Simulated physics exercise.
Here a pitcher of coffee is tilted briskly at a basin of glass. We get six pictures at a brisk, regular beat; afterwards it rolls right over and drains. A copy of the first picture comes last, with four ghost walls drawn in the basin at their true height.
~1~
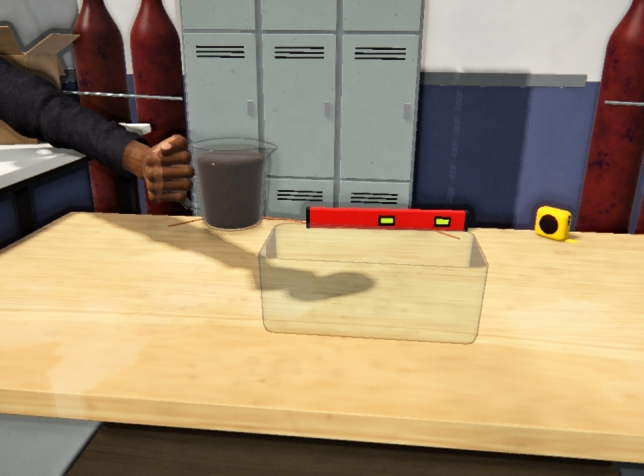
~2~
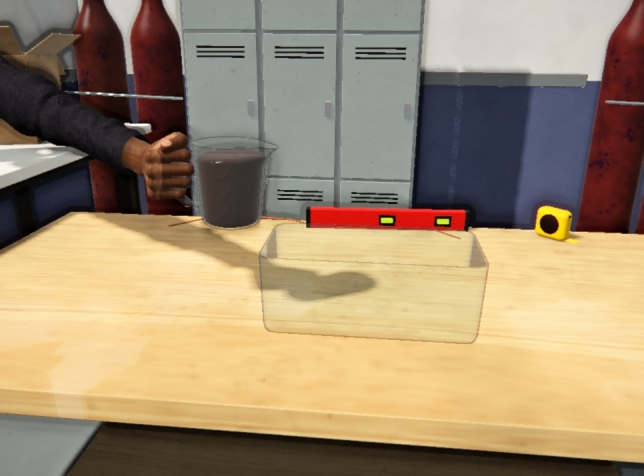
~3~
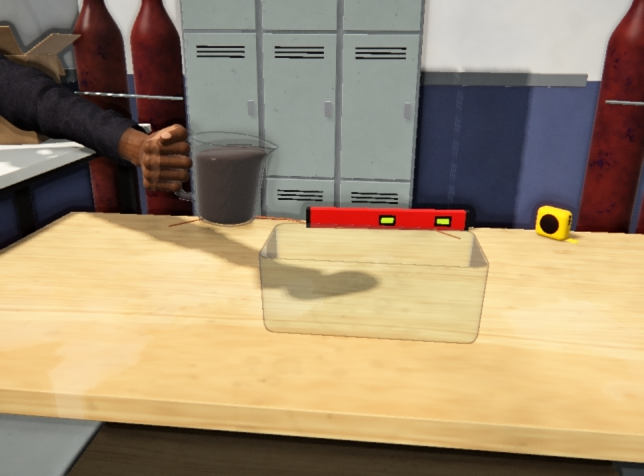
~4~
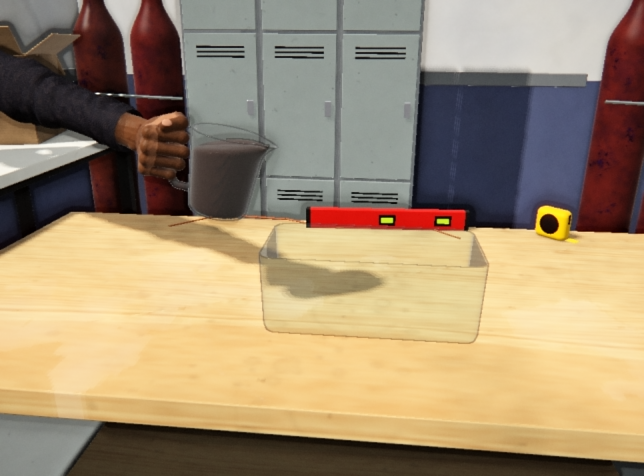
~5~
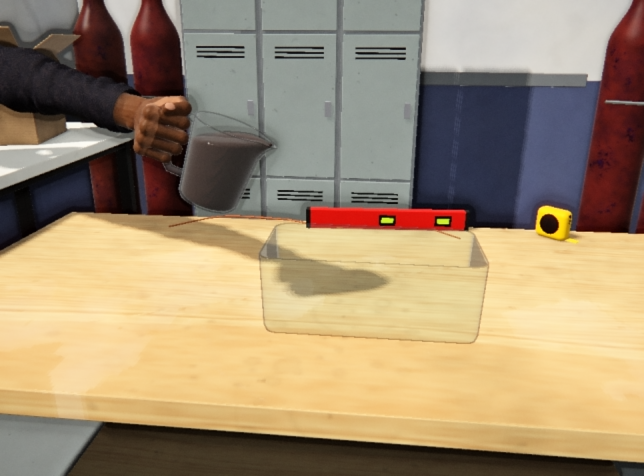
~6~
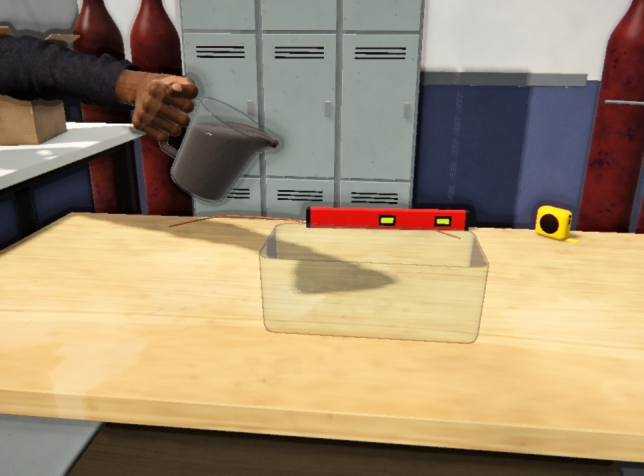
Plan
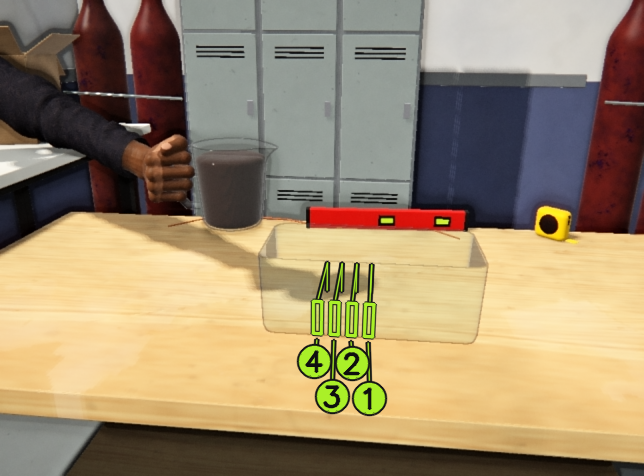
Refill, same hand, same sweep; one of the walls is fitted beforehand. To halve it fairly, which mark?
2.
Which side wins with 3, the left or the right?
The right one.
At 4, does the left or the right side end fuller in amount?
More ends on the right.
In lime, 1 at (368, 342); 2 at (351, 341); 3 at (333, 340); 4 at (316, 339).
Choosing 1, about 85 % ends left of the wall and 10 % right of it; 5 % is lost outside.
Choosing 2, about 45 % ends left of the wall and 52 % right of it.
Choosing 3, about 15 % ends left of the wall and 83 % right of it.
Choosing 4, about 5 % ends left of the wall and 93 % right of it.
